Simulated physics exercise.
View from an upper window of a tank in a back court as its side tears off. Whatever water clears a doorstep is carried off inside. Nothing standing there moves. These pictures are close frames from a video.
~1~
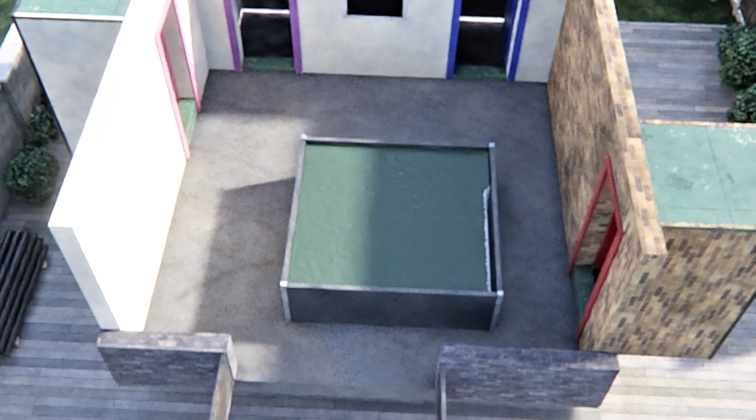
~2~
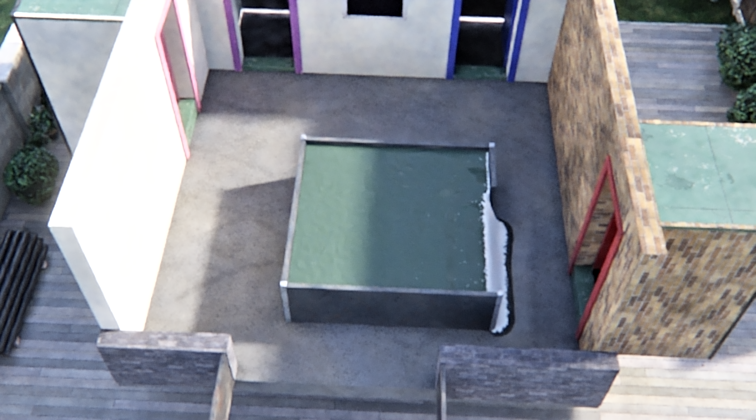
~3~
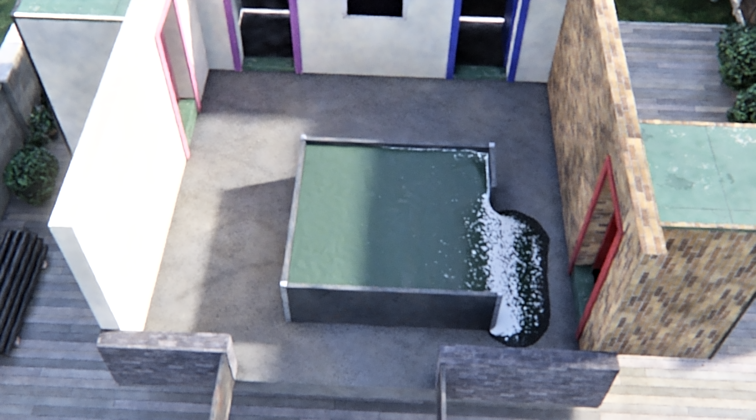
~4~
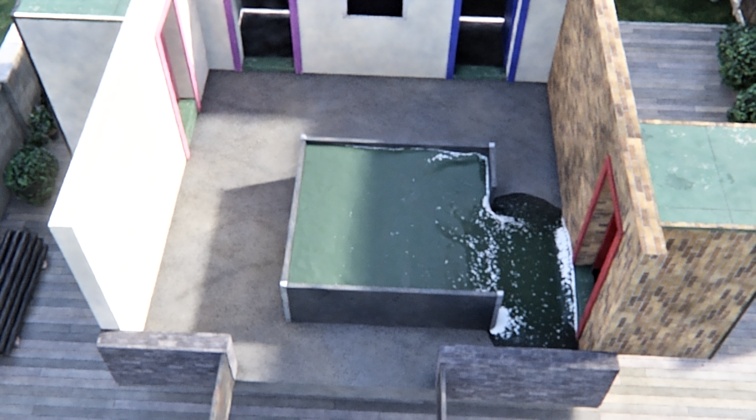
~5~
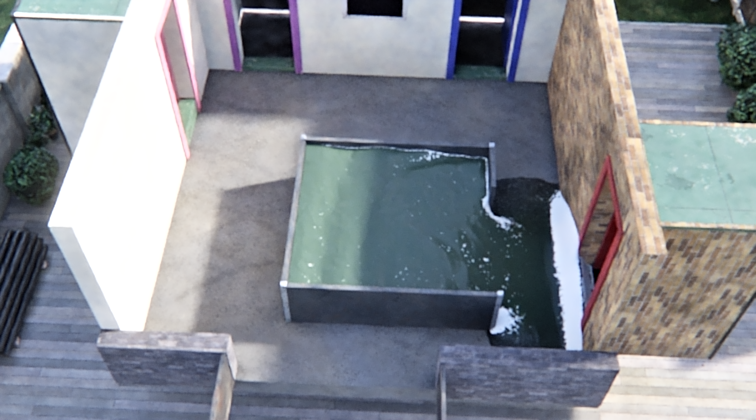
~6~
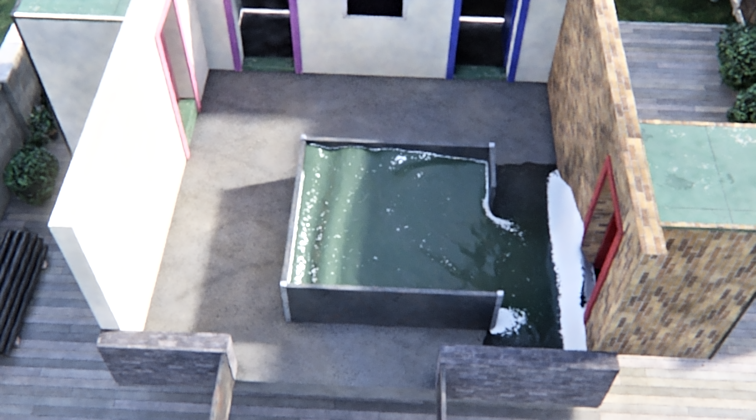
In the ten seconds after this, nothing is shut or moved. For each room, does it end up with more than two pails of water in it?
Room by room: The blue door: Yes; the pink door: No; the purple door: Yes; the red door: Yes.
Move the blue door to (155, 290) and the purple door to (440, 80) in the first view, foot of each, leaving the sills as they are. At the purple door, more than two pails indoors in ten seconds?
Answer: Purple is flooded.
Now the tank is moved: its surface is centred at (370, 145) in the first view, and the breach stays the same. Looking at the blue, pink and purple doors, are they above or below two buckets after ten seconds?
The blue door exceeds the limit, the pink door stays within the limit, the purple door exceeds the limit.
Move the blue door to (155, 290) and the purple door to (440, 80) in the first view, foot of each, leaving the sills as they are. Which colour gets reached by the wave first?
The red door comes first.
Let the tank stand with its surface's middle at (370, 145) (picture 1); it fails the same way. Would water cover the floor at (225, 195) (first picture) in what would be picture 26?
That patch would be not reached, I'd say.
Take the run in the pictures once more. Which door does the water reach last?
Answer - the pink one.
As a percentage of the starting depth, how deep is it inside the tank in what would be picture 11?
Near 68 in a hundred.
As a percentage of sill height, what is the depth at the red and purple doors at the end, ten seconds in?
I'd put the first at close to 60 per cent and the second at close to 140 per cent.
A moment on, water covers 25 % of the floor; the blue door not reached, the pink door not reached, the purple door not reached, the red door far over two buckets in.
Next, water covers 45 % of the floor; the blue door over two buckets in, the pink door not reached, the purple door not reached, the red door far over two buckets in.
Then, water covers 60 % of the floor; the blue door far over two buckets in, the pink door not reached, the purple door wet at the sill, nothing in, the red door far over two buckets in.
Later, water covers 95 % of the floor; the blue door far over two buckets in, the pink door wet at the sill, nothing in, the purple door wet at the sill, nothing in, the red door far over two buckets in.
In the end, water covers 100 % of the floor; the blue door far over two buckets in, the pink door wet at the sill, nothing in, the purple door over two buckets in, the red door far over two buckets in.
